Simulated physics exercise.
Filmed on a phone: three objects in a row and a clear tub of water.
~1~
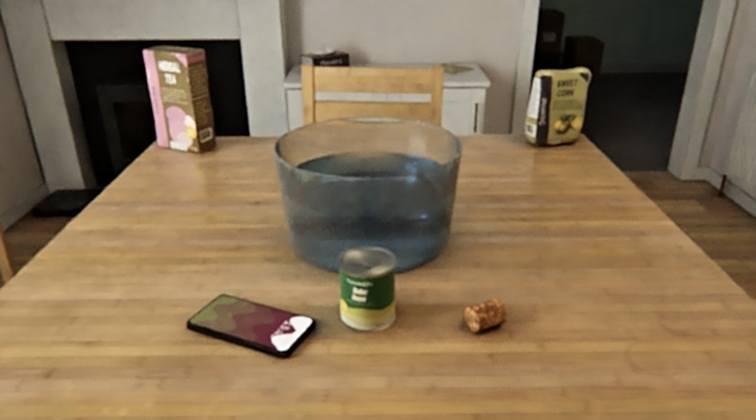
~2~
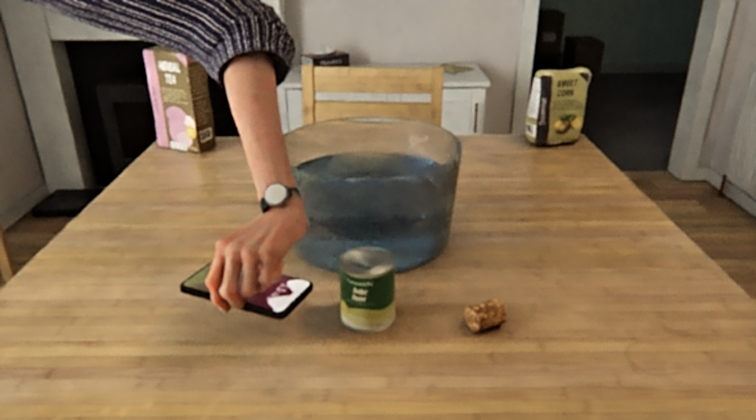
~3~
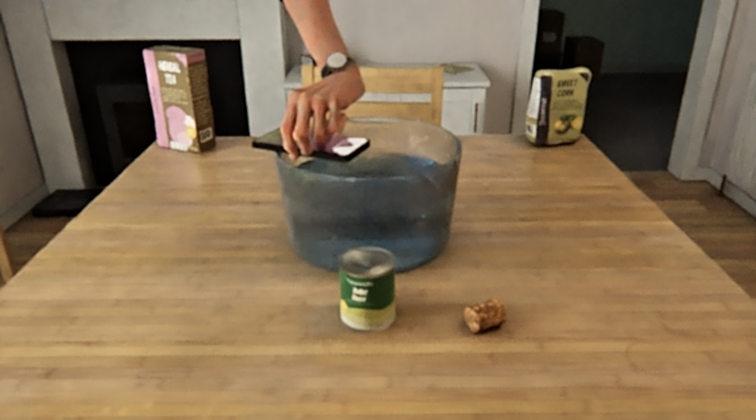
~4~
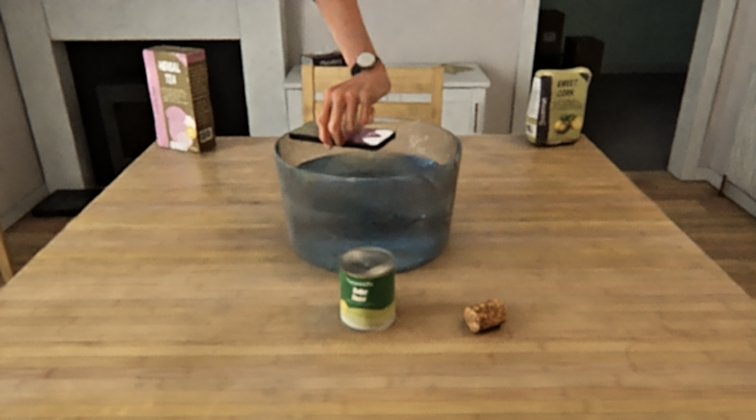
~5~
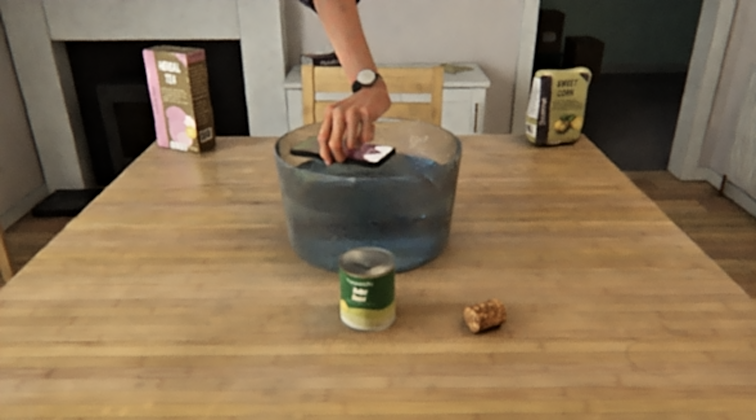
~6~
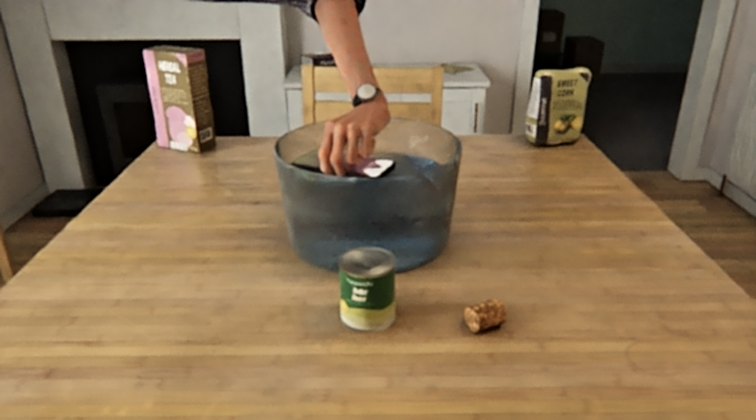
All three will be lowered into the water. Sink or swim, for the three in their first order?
Left goes to the bottom; middle goes to the bottom; right stays at the surface.
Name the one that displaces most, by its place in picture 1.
The middle one.
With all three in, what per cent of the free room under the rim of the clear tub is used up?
Close to 12 %.
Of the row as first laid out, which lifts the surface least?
It is the right one.
Soon after, the phone goes to the bottom.
Later, the tin of food goes to the bottom.
In the end, the cork floats; afloat, cork.
